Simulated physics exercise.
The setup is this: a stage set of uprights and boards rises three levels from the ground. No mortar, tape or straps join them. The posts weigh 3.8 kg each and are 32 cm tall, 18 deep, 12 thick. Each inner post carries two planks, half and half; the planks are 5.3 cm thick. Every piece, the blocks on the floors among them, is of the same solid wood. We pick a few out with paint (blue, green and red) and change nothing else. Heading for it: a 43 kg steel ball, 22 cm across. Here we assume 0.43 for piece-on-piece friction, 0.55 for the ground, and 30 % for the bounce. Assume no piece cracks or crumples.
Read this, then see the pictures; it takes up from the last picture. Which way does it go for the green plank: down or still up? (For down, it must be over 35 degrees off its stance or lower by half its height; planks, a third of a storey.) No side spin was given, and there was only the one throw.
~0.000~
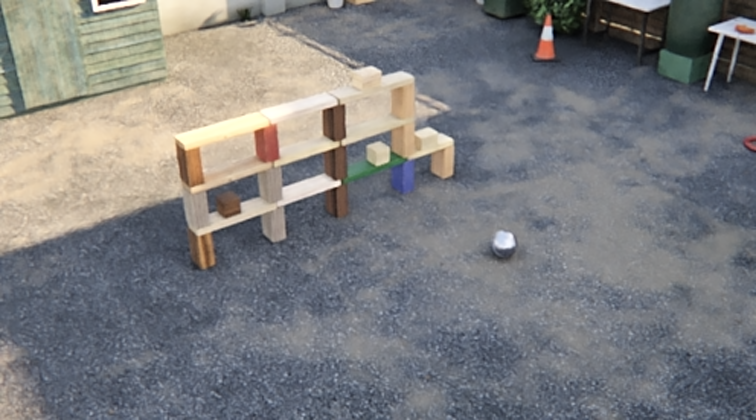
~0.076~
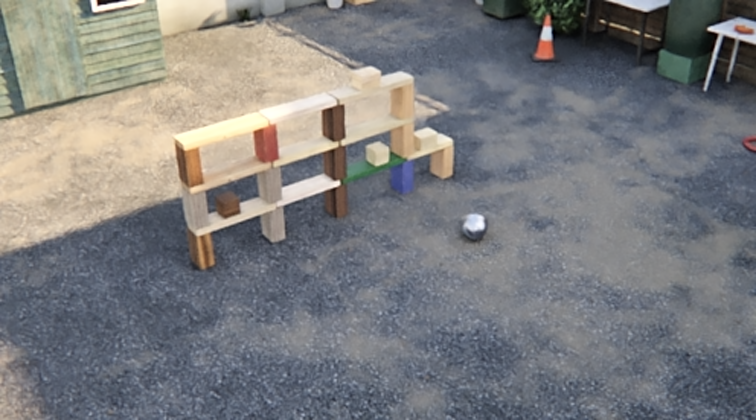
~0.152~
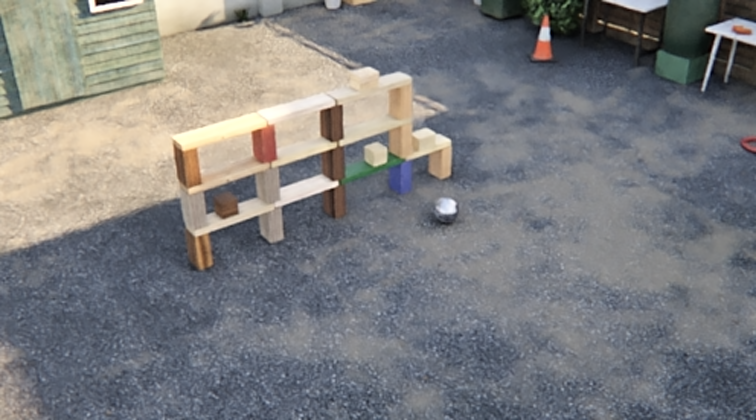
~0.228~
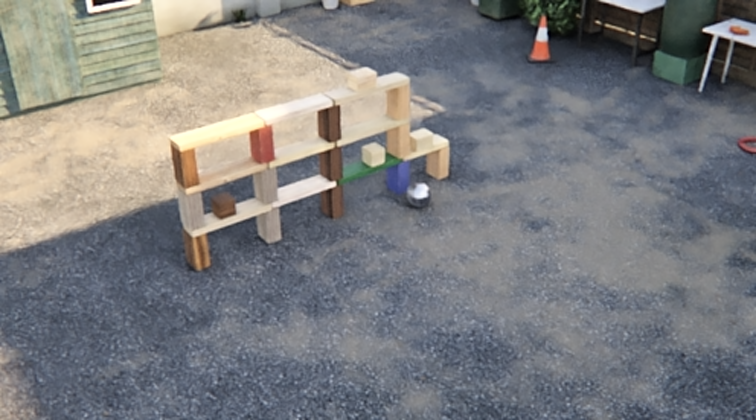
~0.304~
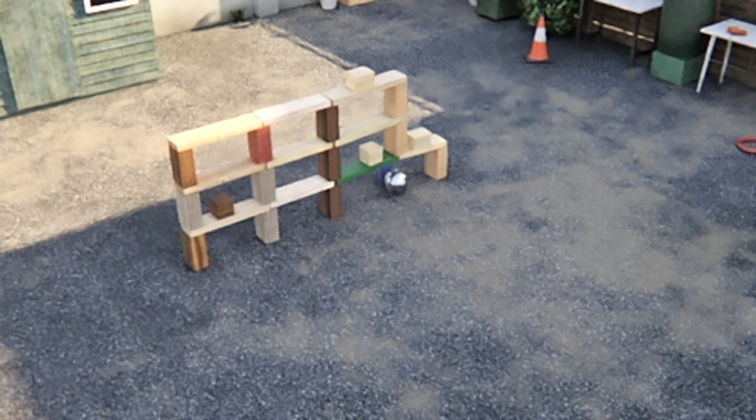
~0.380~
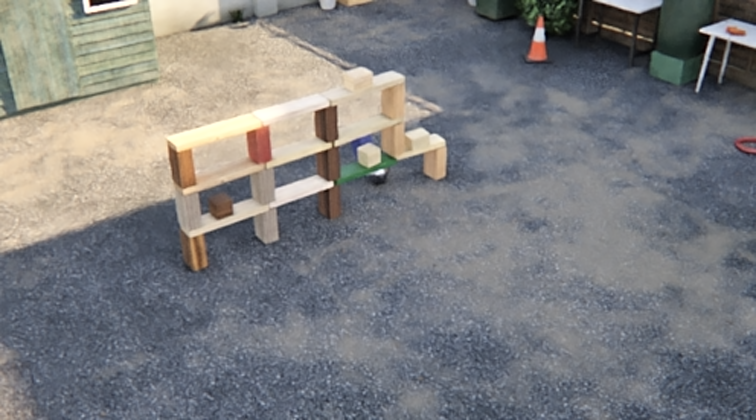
Down.
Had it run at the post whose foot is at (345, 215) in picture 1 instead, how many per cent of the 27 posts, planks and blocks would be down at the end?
With that change, 50 in a hundred.
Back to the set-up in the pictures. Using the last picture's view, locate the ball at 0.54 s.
Estimated pixel: About (343, 150).
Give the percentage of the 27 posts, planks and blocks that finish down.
The share is about 55 in a hundred.
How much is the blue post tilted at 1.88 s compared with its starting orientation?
At that moment, roughly 90 degrees.
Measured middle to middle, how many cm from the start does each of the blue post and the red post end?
Blue 290, red 0.
By 0.54 s, ball still moving; 8 of the 27 pieces down; green plank tilted 23°, 12 cm lower; blue post tilted 73°.
By 0.90 s, ball still moving; 11 of the 27 pieces down; green plank tilted 27°, 16 cm lower; blue post on its side.
By 1.36 s, ball still moving; 13 of the 27 pieces down; green plank 31 cm lower; blue post on its side.
By 1.88 s, ball still moving; 15 of the 27 pieces down; green plank 32 cm lower; blue post on its side.
When it is over (3.1 s), ball rolling away; 15 of the 27 pieces down; green plank 32 cm lower; blue post on its side; red post moved 48 mm. In pixels of the last frame, middles, green plank near (355, 191), blue post near (269, 82).
